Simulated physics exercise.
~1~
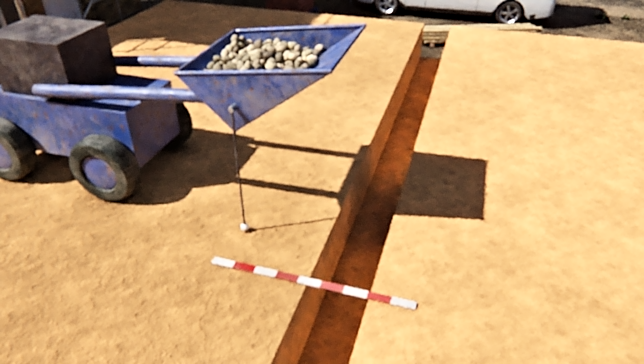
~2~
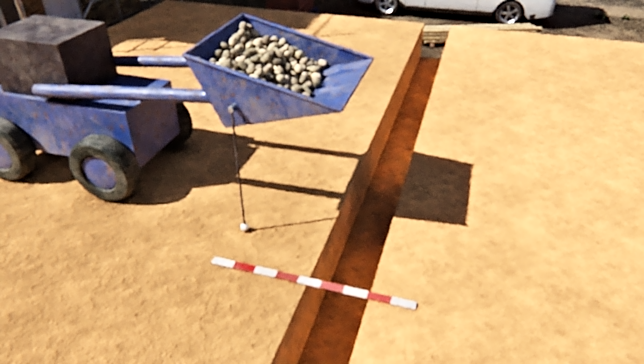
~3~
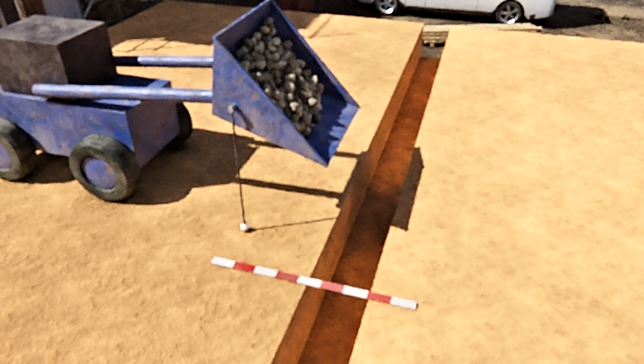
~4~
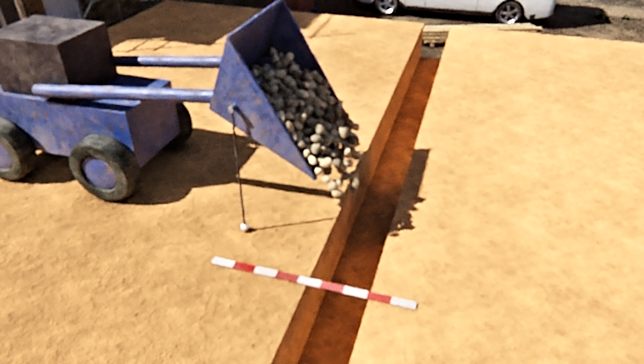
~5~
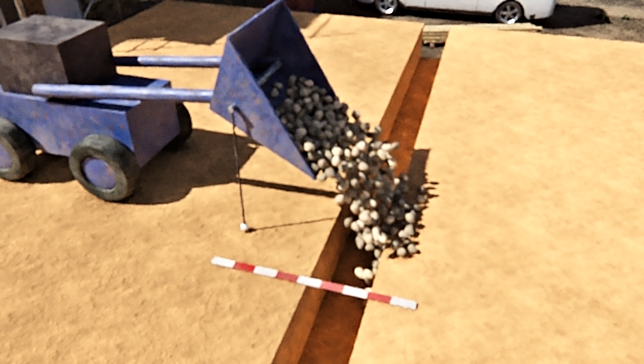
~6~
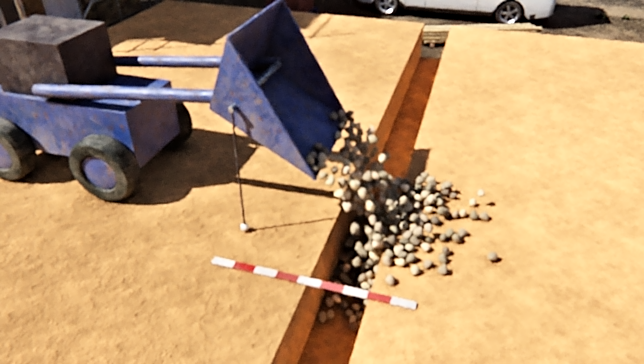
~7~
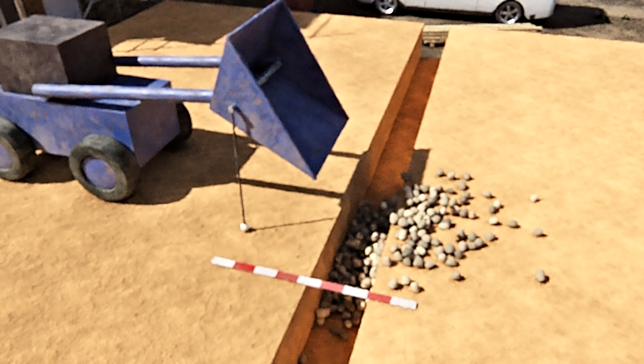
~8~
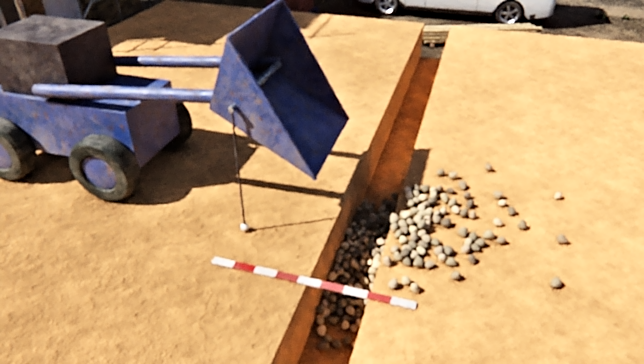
A blue loader tips its bucket, spilling round stones into the trench and onto the ground beyond.
